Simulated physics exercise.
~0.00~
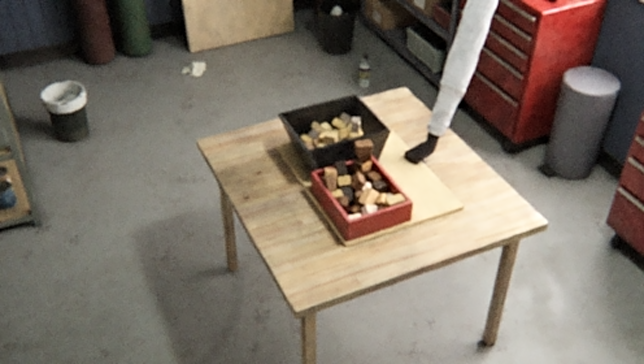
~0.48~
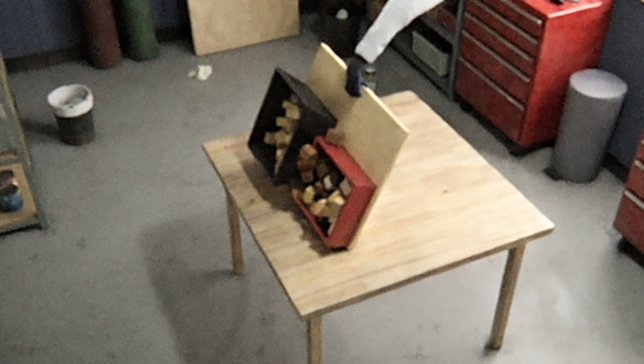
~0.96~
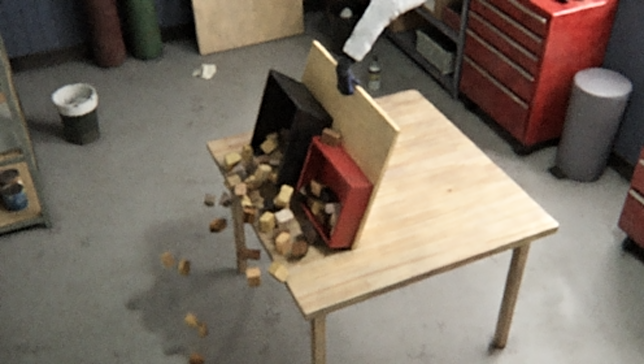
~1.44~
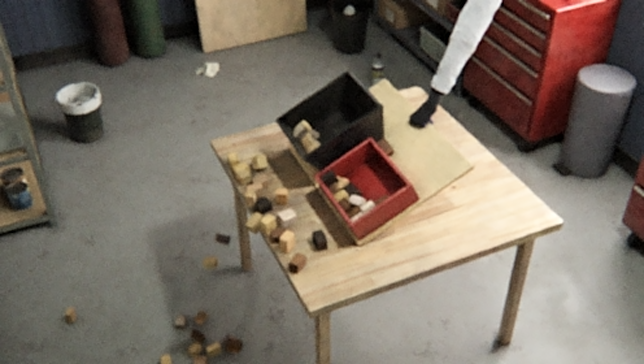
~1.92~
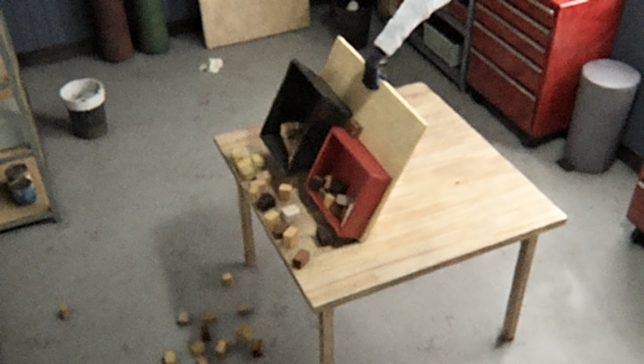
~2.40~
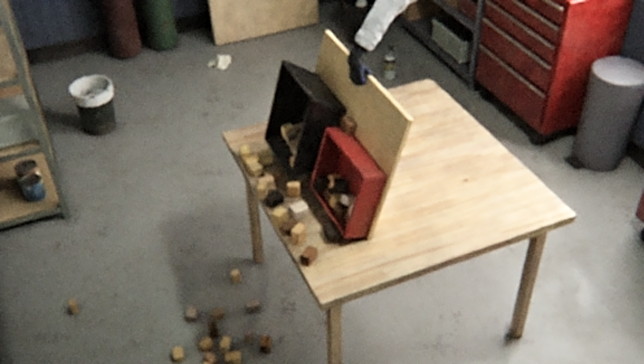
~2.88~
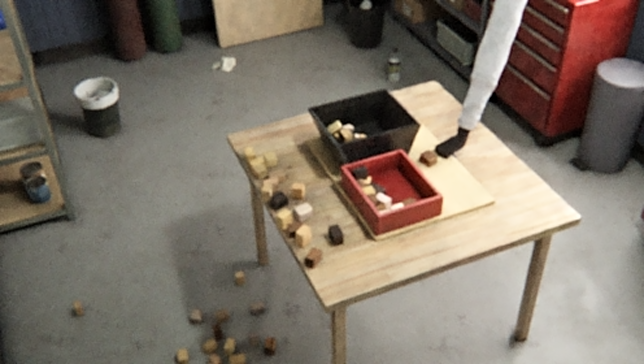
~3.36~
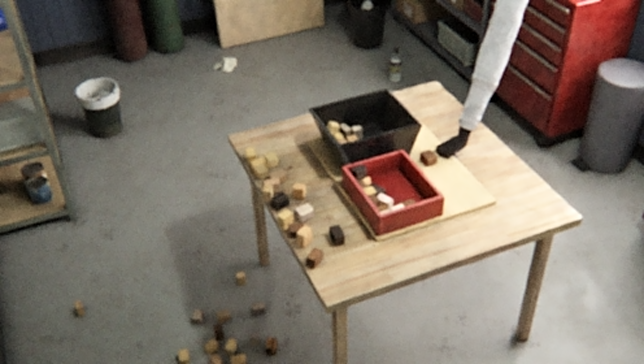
Gloved hand tipping a board with red and black crates twice, spilling wooden blocks onto table and floor, then lowering it flat.
